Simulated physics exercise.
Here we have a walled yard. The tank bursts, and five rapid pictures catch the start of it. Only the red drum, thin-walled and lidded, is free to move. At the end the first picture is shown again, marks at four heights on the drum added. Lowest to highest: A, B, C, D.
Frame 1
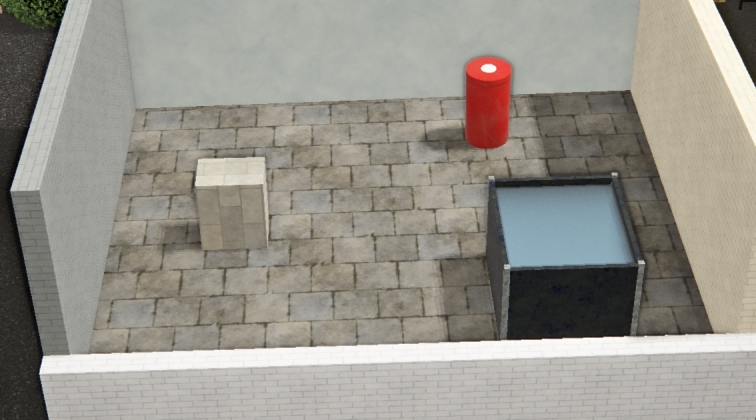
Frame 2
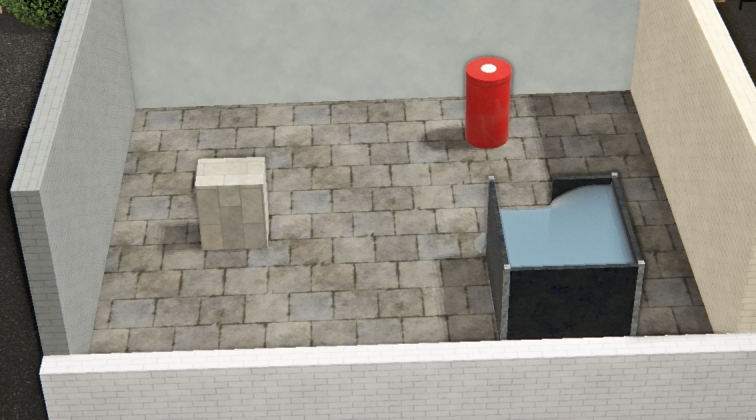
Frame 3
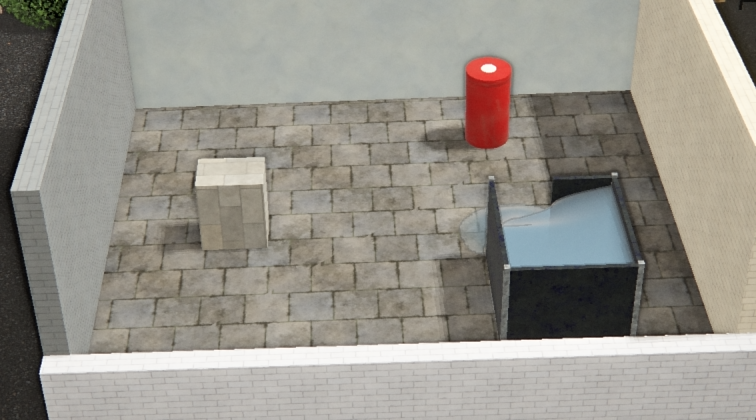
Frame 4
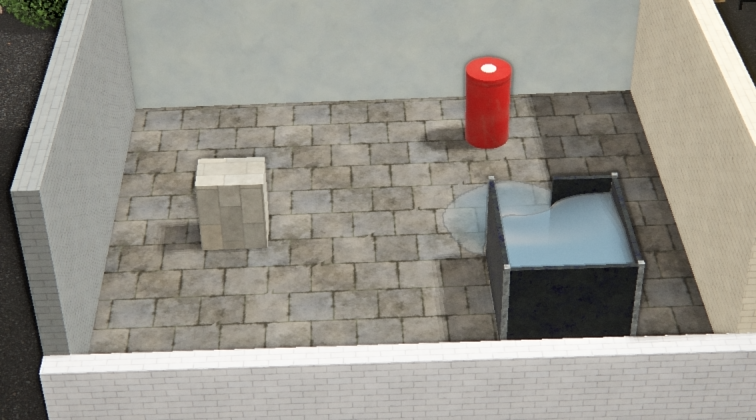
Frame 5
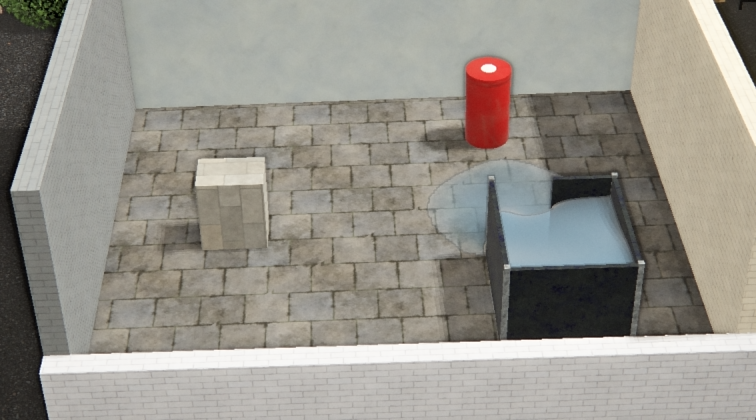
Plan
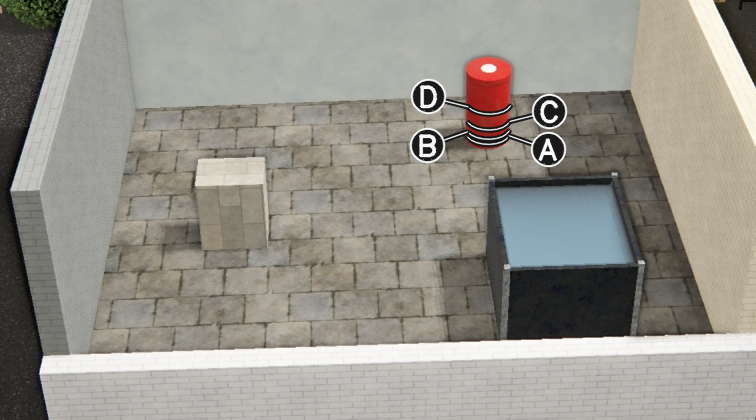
Water fills a dark, square-sided tank at the right of a walled, paved yard, then drops away at the tank's back left corner, where a gap shows. It spreads over the paving in a widening, pale sheet behind and left of the tank, while the red drum stands still.
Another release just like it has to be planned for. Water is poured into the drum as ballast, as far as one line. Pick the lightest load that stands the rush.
That is level D.
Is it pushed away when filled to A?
Yes, it does.
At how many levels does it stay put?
One of the four.
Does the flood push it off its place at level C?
Yes.
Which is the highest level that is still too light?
The answer is C.
On the marked copy, A at (489, 144); B at (489, 139); C at (490, 130); D at (490, 114); from the bottom up A, B, C, D.
With A, it is pushed about 4 times its own width away.
With B, it is pushed about 3 times its own width away.
With C, it is pushed about half its own width away.
With D, it does not move.
